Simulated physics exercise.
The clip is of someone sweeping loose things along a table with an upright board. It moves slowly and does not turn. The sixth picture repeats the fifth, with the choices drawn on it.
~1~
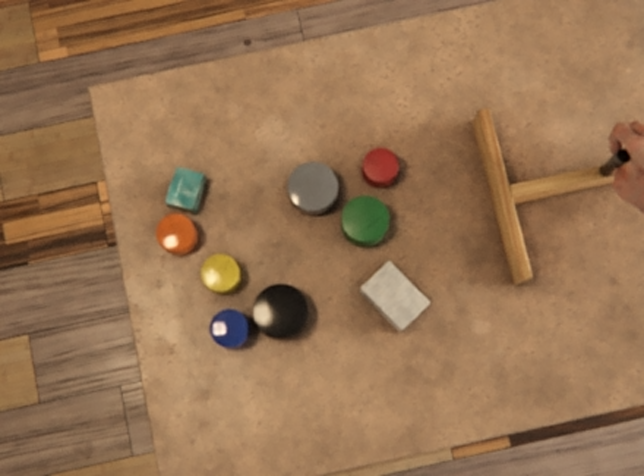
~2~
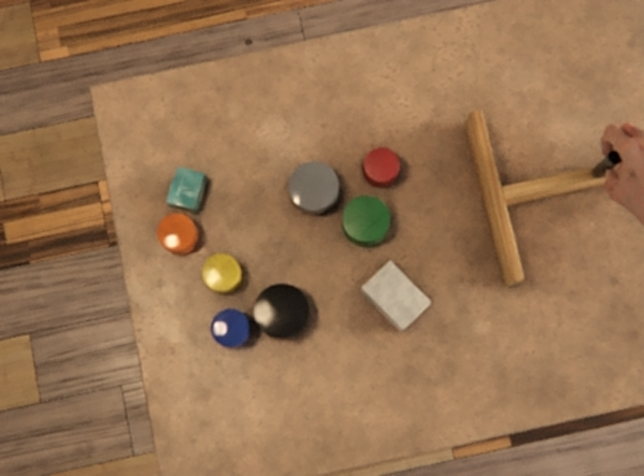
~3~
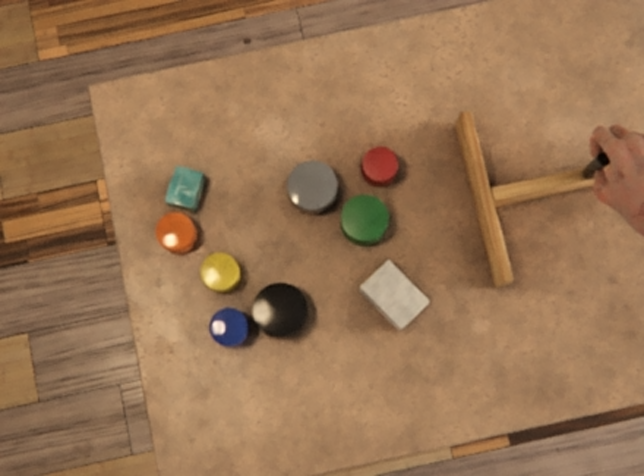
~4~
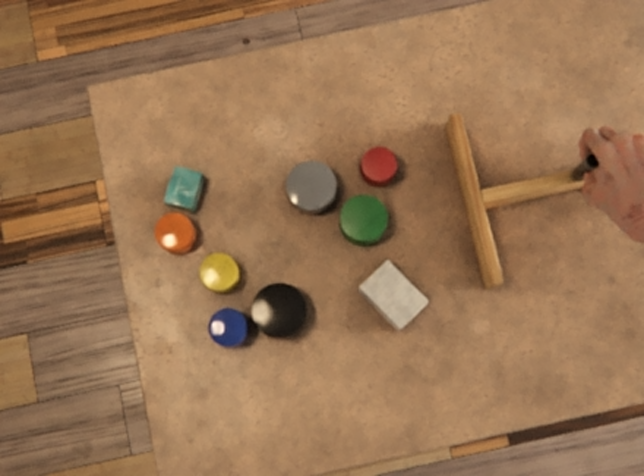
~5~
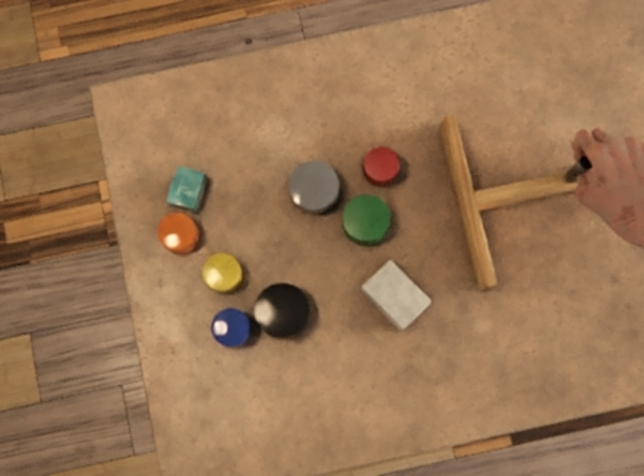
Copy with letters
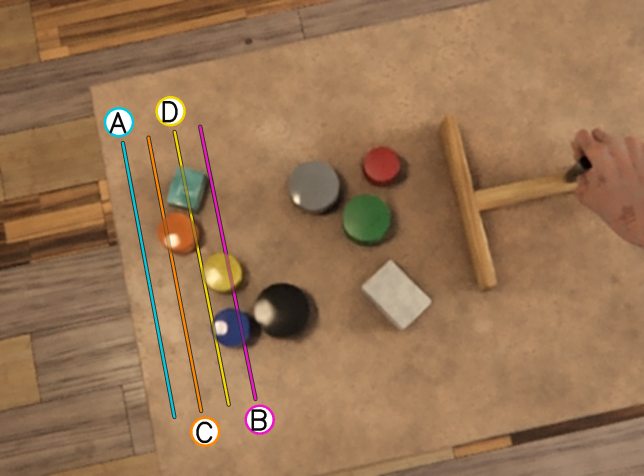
In this clip, a hand holding a wooden T-shaped tool slides its upright board slowly leftward across a brown surface toward a scattered group of colourful pots, tins, a turquoise box and a white block, which all stay still.
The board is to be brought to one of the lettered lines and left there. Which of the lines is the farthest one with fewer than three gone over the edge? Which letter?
At D, and not beyond.
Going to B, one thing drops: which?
The blue pot goes over.
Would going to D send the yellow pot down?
No.
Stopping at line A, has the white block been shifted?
Yes.
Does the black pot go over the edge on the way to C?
By then, yes.
On the copy, A at (148, 276); B at (227, 259); C at (174, 271); D at (201, 265).
On D. First, board (374, 220); white block (365, 305); red tin (337, 177).
Then, board (277, 241); blue pot (179, 345); orange pot (170, 238).
Finally, board (201, 257); blue pot over the edge; orange pot over the edge; two fallen.
By contrast, A drops six; B is within the limit but short; C drops five.
